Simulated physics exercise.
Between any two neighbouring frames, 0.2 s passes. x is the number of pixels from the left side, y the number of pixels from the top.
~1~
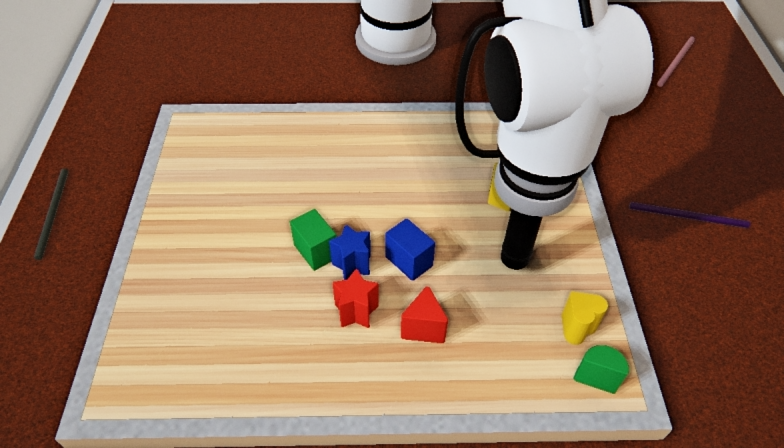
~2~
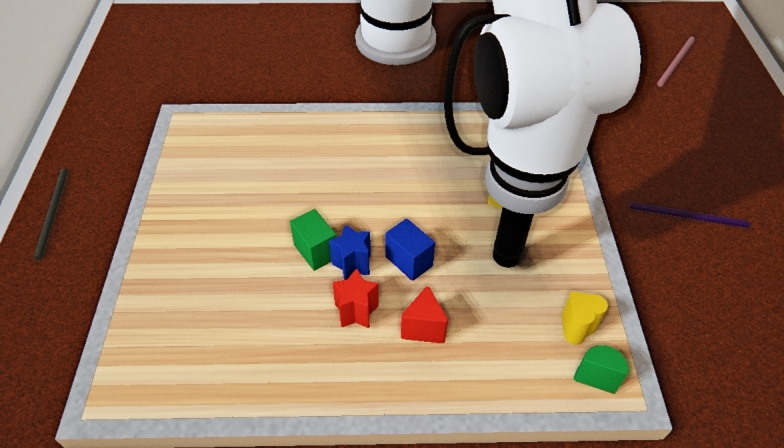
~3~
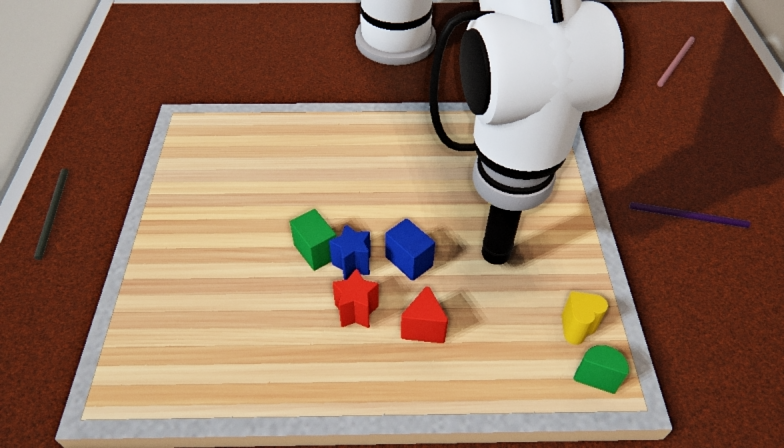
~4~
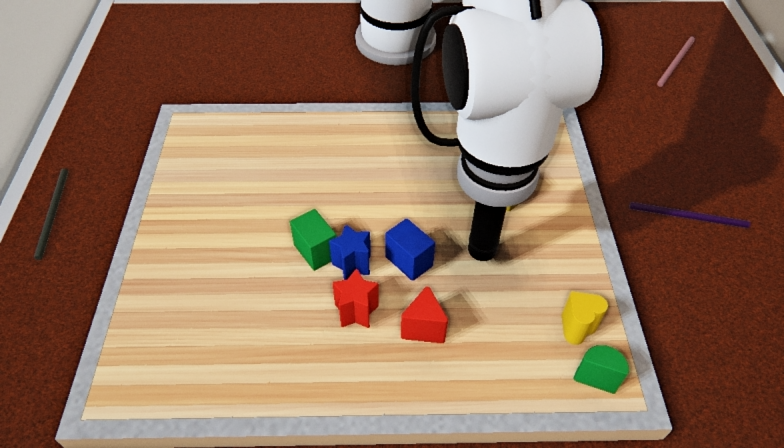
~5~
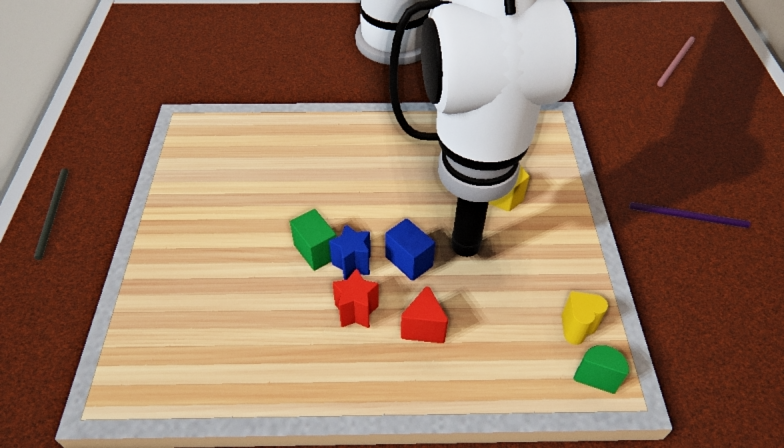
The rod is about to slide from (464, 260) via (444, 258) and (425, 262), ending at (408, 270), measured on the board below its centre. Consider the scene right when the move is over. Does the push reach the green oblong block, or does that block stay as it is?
It's unmoved.
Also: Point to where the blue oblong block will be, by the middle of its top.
The answer is (379, 244).
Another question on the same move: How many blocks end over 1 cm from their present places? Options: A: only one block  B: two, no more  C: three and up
Correct choice: A.
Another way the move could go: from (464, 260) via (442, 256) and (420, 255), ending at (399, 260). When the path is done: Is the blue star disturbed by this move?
It is moved from its place.
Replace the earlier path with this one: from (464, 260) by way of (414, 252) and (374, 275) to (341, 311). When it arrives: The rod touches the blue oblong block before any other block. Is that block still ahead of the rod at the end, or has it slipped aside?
Ahead to the end.
On the path given first. Halfway along, rod at (435, 246); blue oblong block at (404, 239), turned 15° clockwise.
At the end, rod at (409, 257); green oblong block in place; blue star at (346, 242); blue oblong block at (379, 244), turned 45° clockwise.
